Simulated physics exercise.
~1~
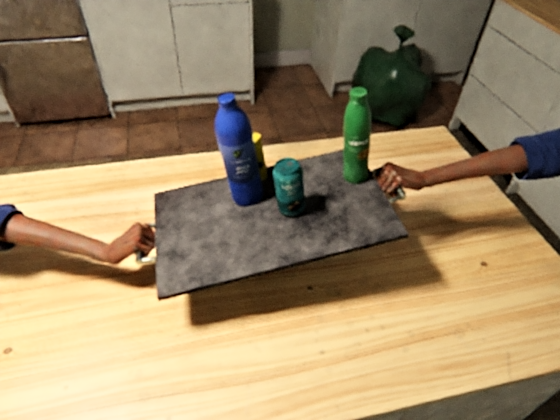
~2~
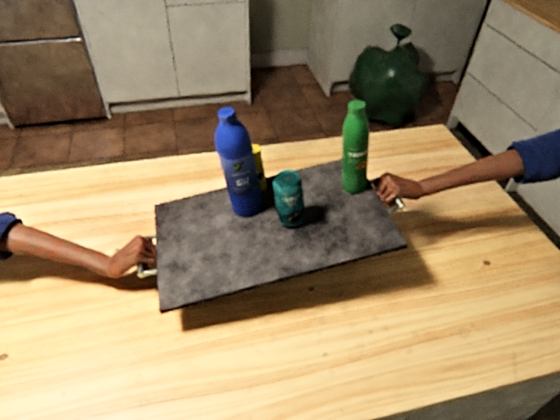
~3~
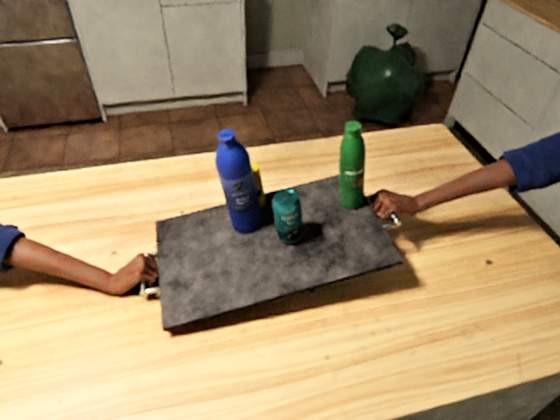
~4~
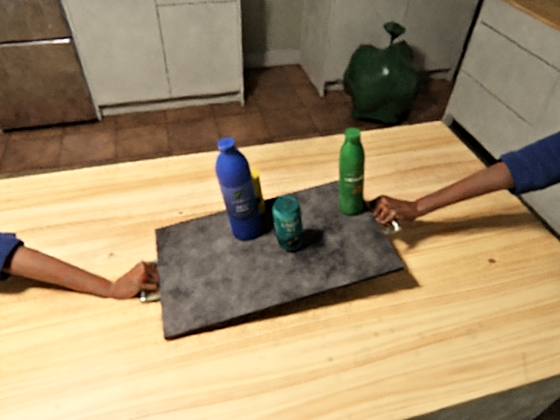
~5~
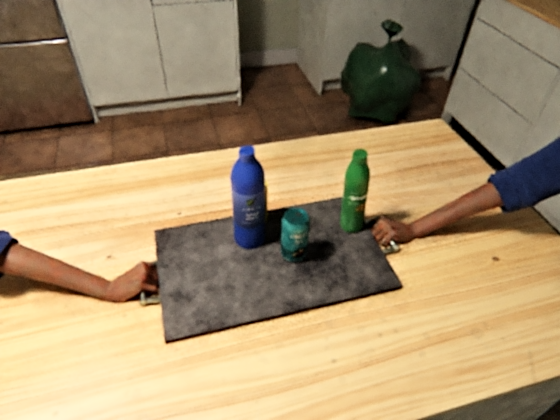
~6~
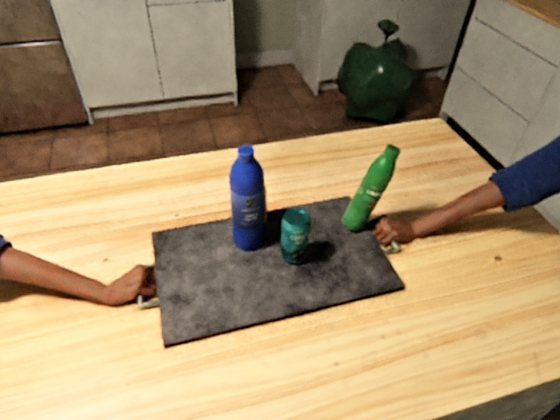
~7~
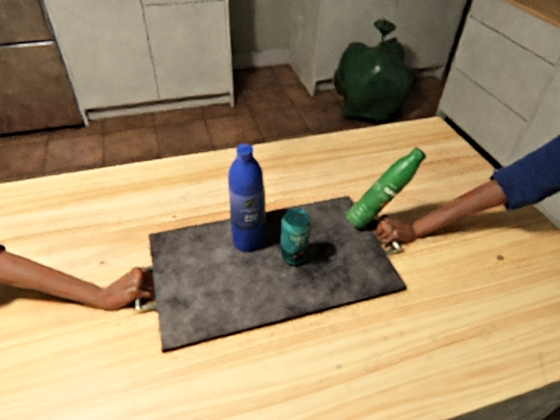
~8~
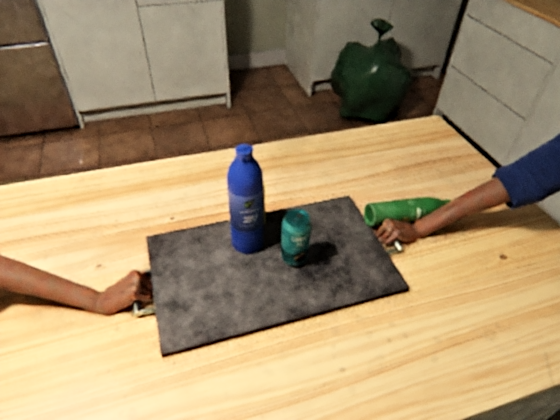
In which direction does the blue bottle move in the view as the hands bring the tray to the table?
The blue bottle moves down in the view as the tray is lowered onto the table.
